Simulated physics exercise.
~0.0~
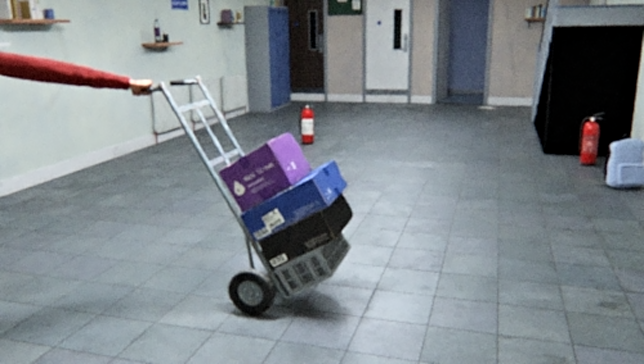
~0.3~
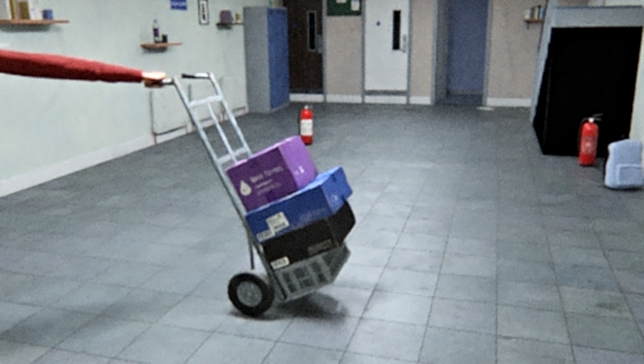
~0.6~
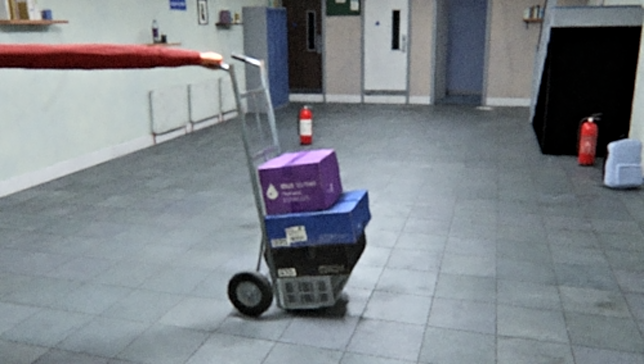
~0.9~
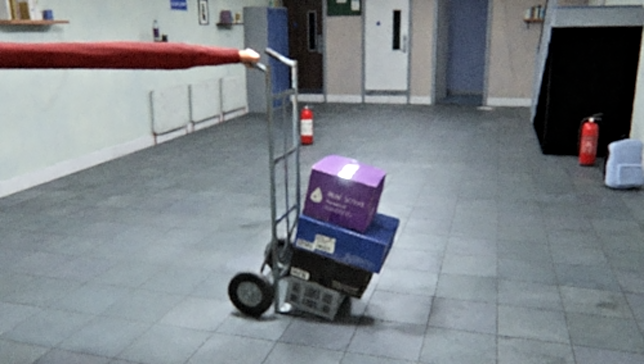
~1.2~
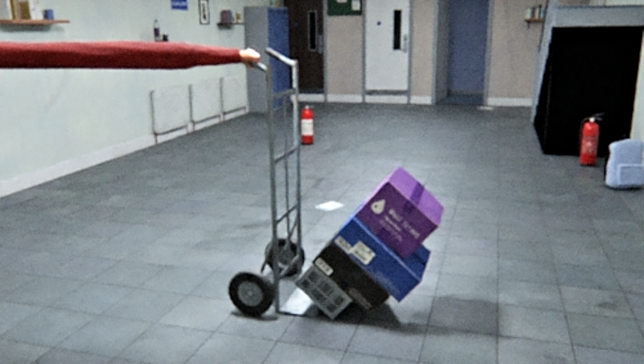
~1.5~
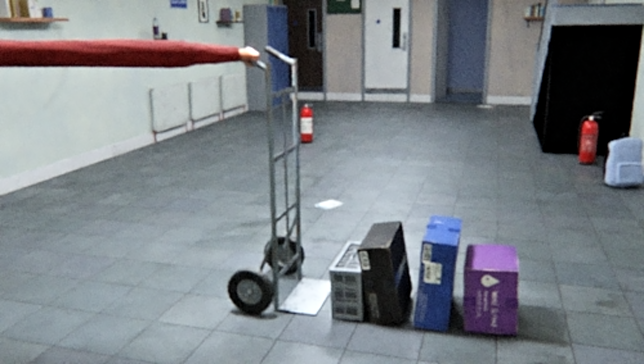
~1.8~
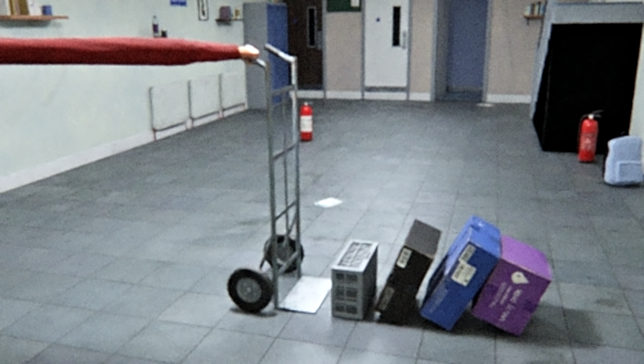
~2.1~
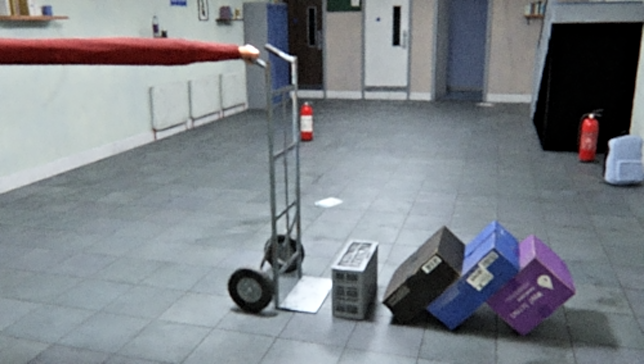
A red-sleeved arm tips a hand truck upright and its four stacked boxes topple off rightward.
